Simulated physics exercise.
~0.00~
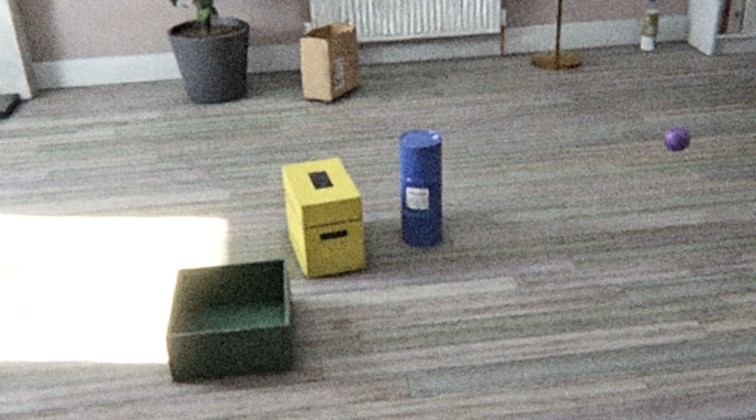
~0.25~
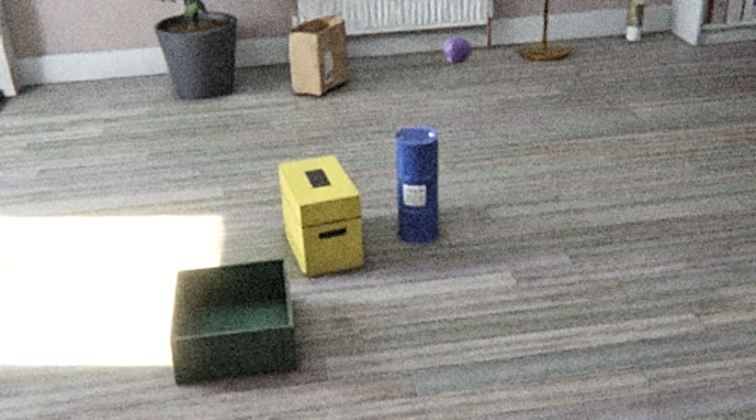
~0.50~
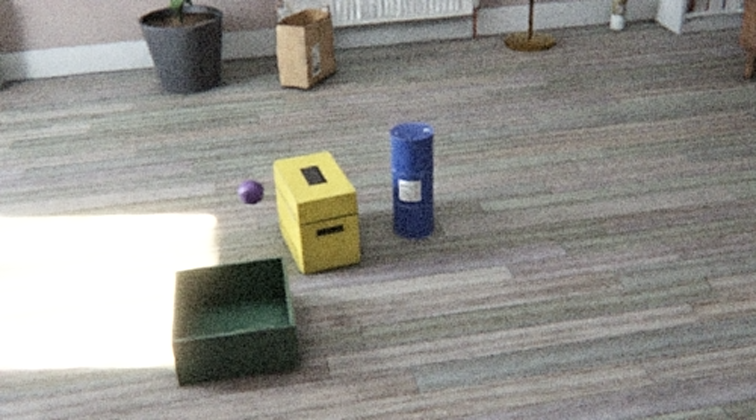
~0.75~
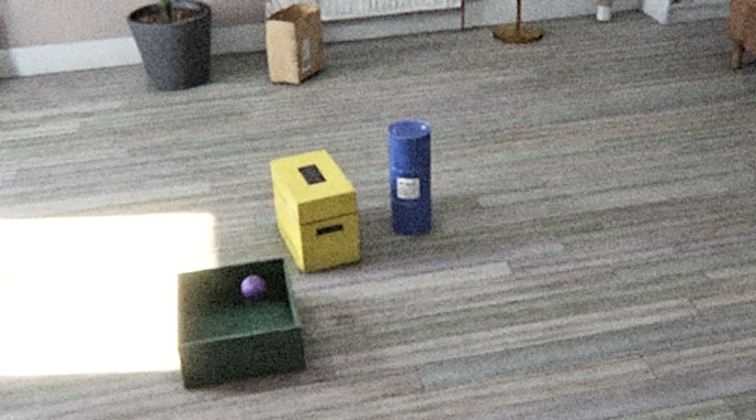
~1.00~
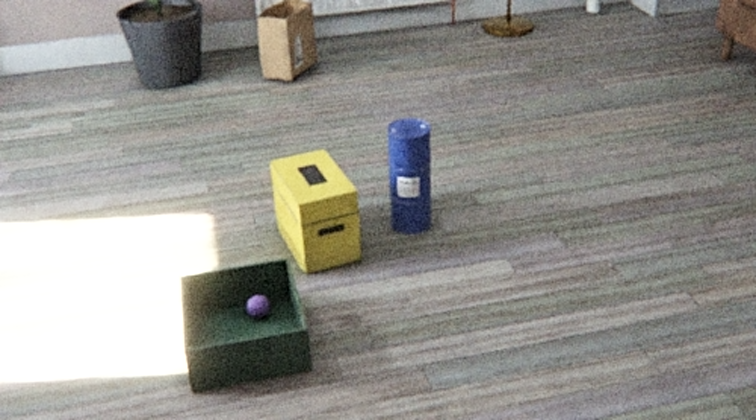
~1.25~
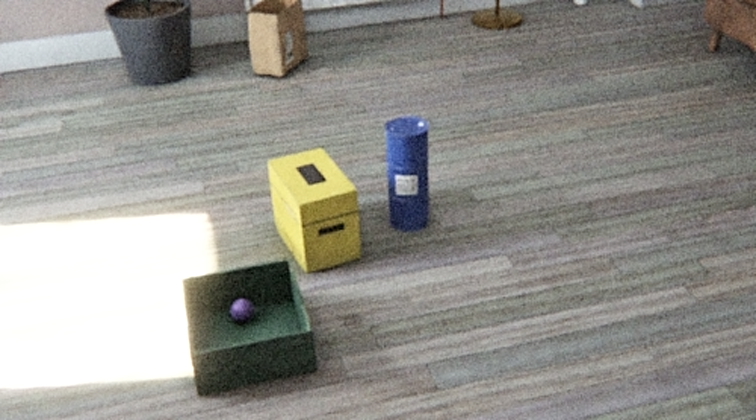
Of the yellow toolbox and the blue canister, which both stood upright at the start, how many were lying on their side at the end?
None of them were. Both the yellow toolbox and the blue canister were still standing upright at the end.
